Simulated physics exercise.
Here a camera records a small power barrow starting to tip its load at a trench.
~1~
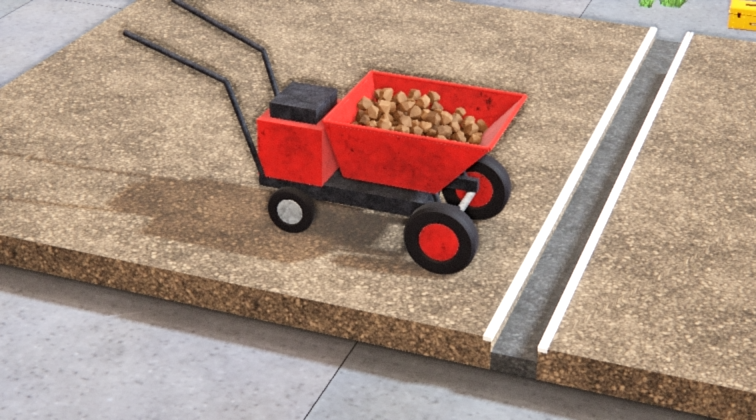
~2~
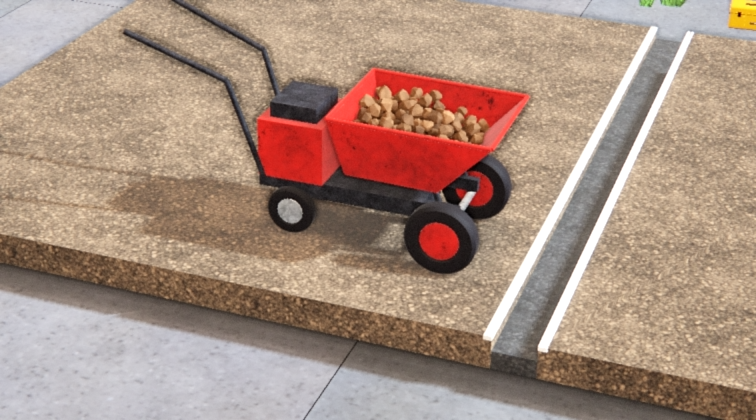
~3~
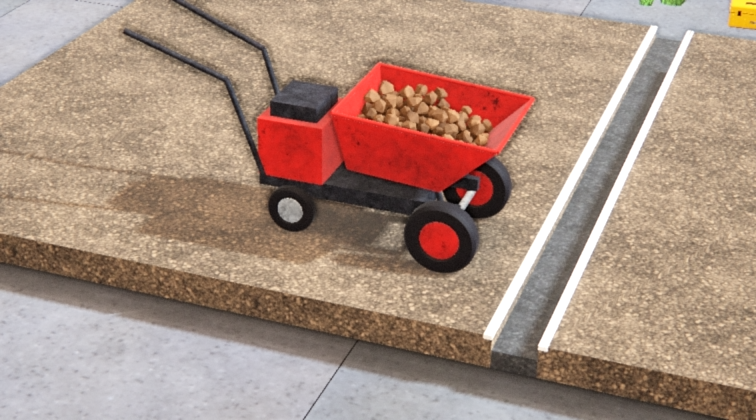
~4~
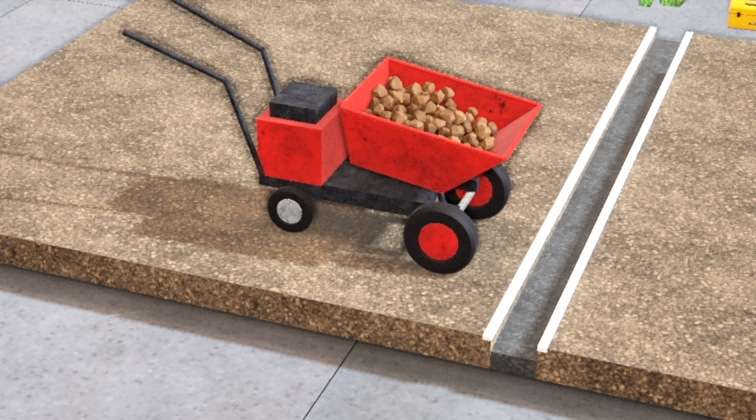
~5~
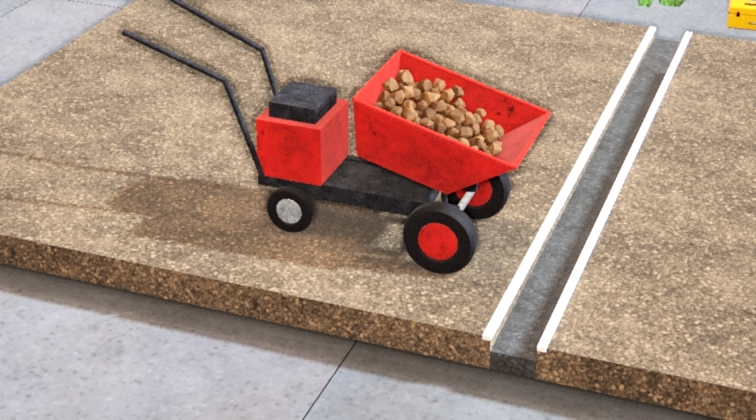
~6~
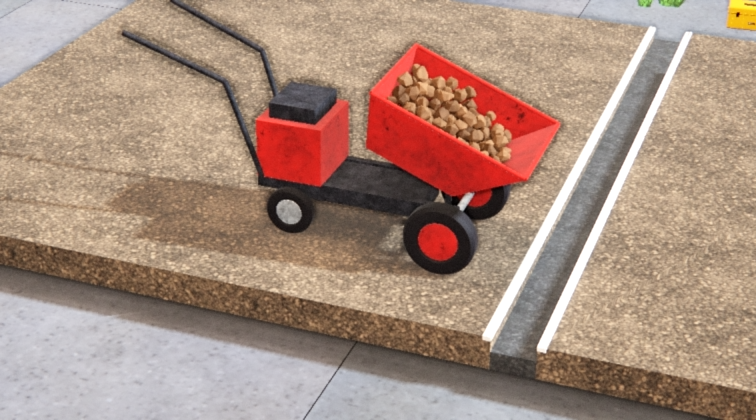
On a slab of brown ground beside a narrow trench edged in white, a small red power barrow stood still while its skip, loaded with brown lumps, gradually tilted forward to the right.
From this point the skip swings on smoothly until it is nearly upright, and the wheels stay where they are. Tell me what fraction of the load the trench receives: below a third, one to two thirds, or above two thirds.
Fails to reach a third.
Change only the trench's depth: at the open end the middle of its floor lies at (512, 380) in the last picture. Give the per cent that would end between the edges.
10 %.
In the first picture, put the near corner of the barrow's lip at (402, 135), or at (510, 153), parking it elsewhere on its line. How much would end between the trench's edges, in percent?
The first gives close to 40 per cent and the second 0 per cent.
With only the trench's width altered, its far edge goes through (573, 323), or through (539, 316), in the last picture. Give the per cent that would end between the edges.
Result, try 1: 20 in a hundred; try 2: 0 in a hundred.
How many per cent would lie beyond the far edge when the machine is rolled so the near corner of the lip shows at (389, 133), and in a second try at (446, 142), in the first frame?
About 10 per cent first, about 30 per cent second.
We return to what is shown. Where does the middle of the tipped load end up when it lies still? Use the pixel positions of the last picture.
About (631, 269).
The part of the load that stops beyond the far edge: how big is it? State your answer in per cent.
I'd estimate about 60 per cent of the load.
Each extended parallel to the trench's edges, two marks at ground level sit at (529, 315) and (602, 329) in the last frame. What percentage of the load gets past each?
Respectively 70 and 40 %.
Just after the last frame, skip tipped steeply; every one in the skip.
A moment on, skip tipped right over; roughly two thirds in the skip; just a few in or heaped over the trench; roughly a quarter beyond it; just a few falling.
Further on, skip tipped right over; roughly a third in the skip; about a tenth in or heaped over the trench; roughly two thirds beyond it.
When it is over, skip tipped right over; roughly a third in the skip; about a tenth in or heaped over the trench; roughly two thirds beyond it.
